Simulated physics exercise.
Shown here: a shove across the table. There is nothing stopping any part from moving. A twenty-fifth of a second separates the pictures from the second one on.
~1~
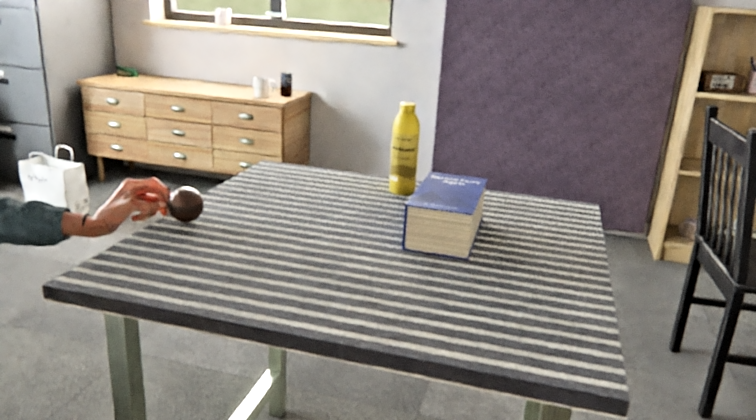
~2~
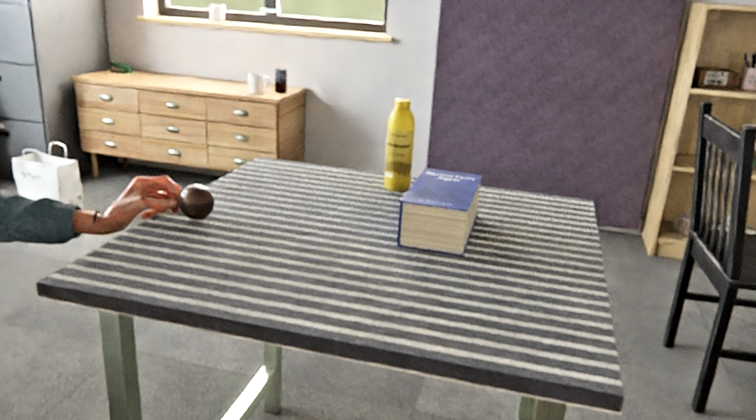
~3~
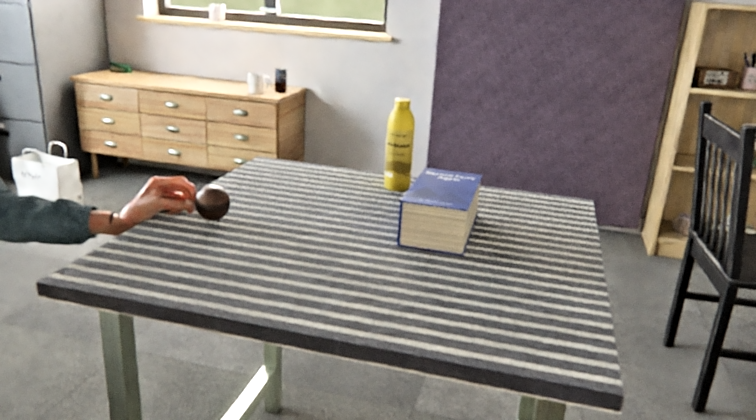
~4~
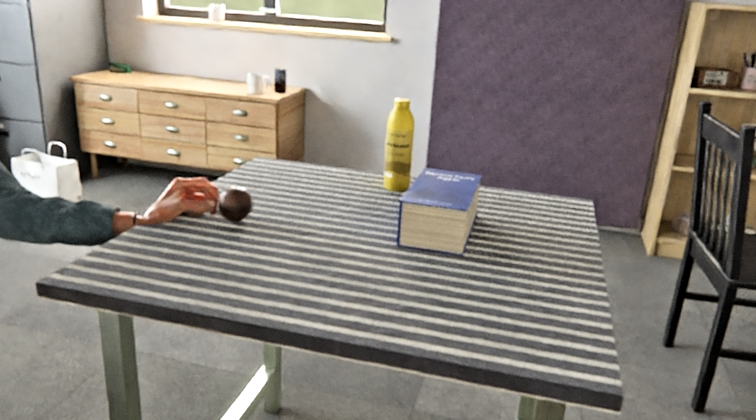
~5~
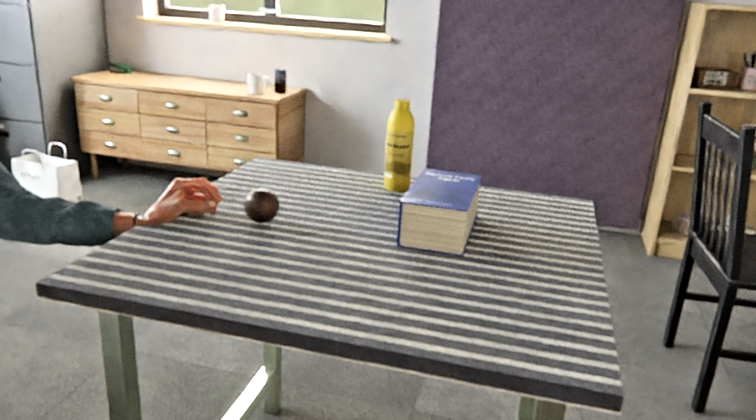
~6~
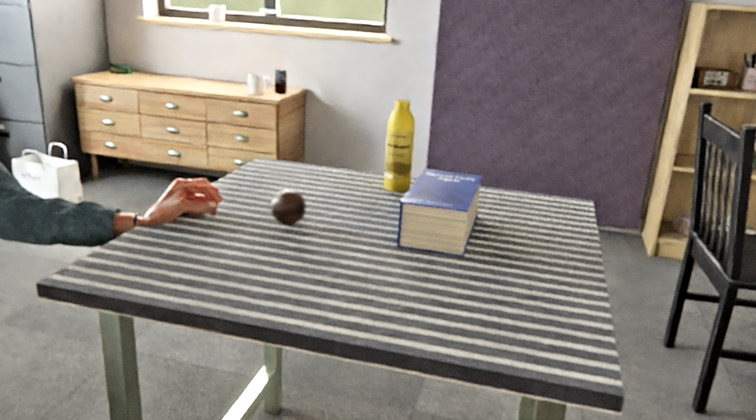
A brown ball was pushed to the right by a hand across a striped table, then rolled on by itself toward a blue book and yellow bottle while the hand stayed behind.
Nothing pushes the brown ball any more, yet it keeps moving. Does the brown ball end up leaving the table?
No.
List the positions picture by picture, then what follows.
Under the hand; brown ball (186, 205), in the first picture.
Under the hand; brown ball (197, 202), in the second picture.
Under the hand; brown ball (213, 203), in the third picture.
Brown ball (235, 204), in the fourth picture.
Brown ball (262, 206) rolled about its own width, in the fifth picture.
Brown ball (289, 207) rolled about its own width, in the sixth picture.
Then, 0.10 s after the last picture, brown ball rolled well along near (351, 210).
Then, 0.20 s after the last picture, brown ball rolled well along near (389, 207).
Then, 0.50 s after the last picture, brown ball rolled well along near (371, 197).
At rest, moved from the start, brown ball. Seen from the same camera at the end, brown ball near (368, 194).
